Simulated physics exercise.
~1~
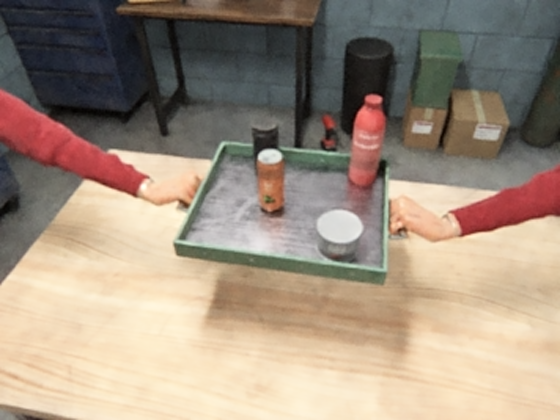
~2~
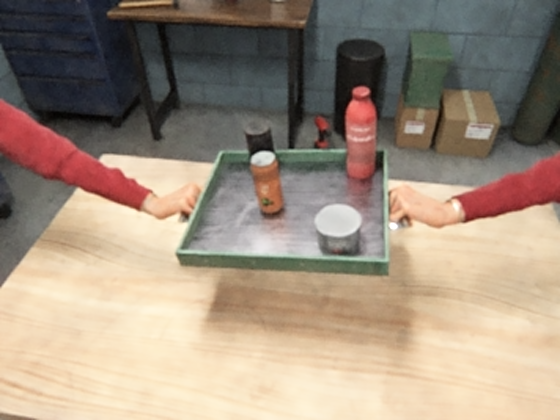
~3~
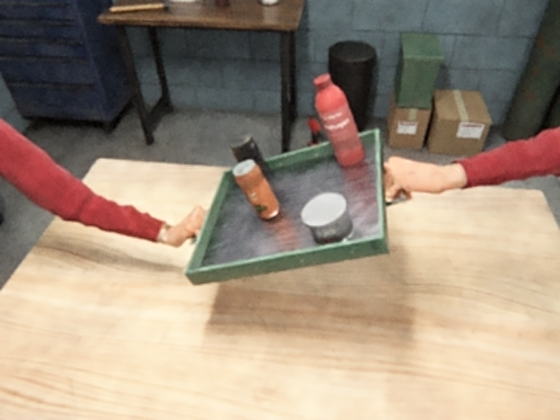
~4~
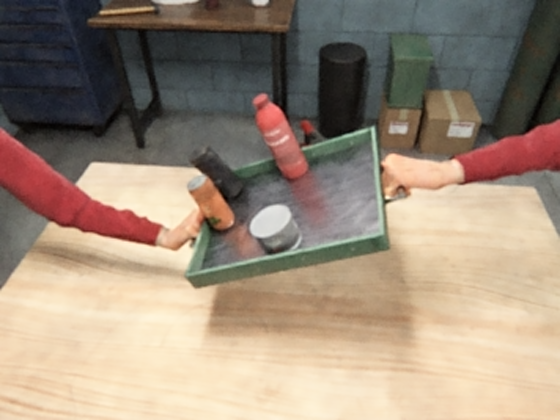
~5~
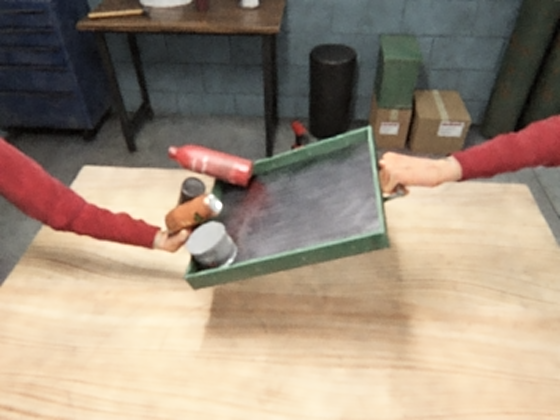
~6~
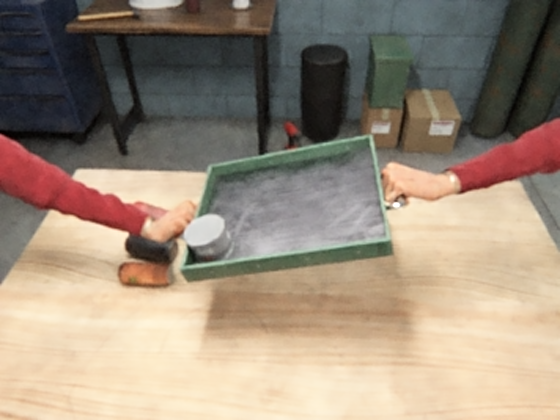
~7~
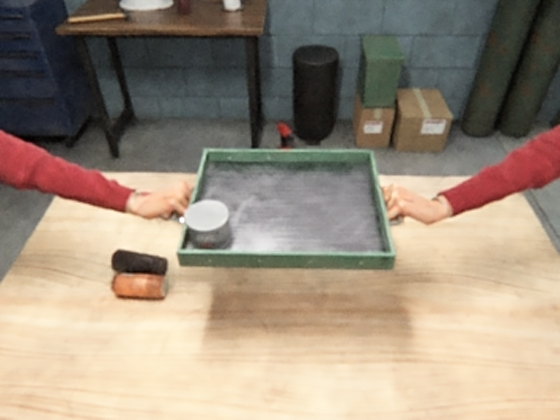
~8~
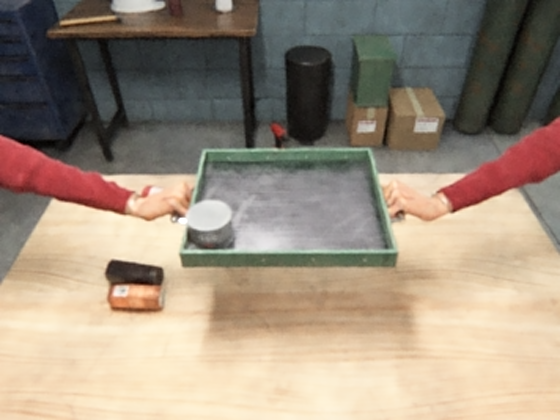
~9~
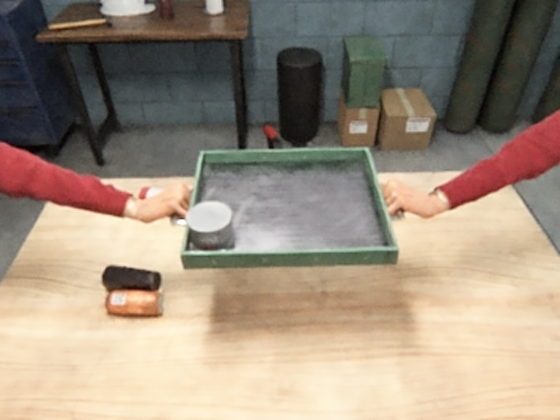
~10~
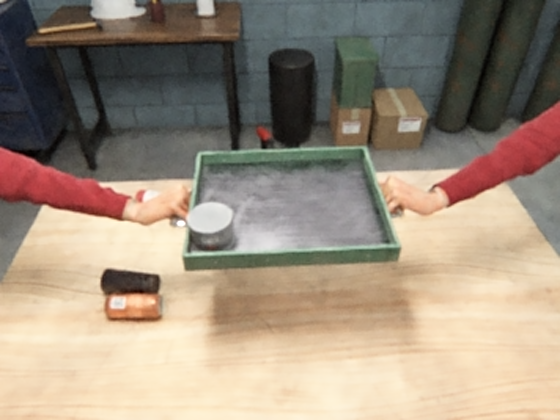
At the start, two hands in red sleeves hold a green-rimmed tray above a wooden table, with a red bottle, a black jar and an orange can standing on it beside a grey tub. The left edge dips, and the bottle, jar and can lean as everything slides left. The three tall items topple over the low edge, while the tub stops against the rim. The hands then level the tray. In the end, the tub sits upright in the tray's left corner, the jar and can lie together on the table, and the bottle is mostly hidden behind the left hand.
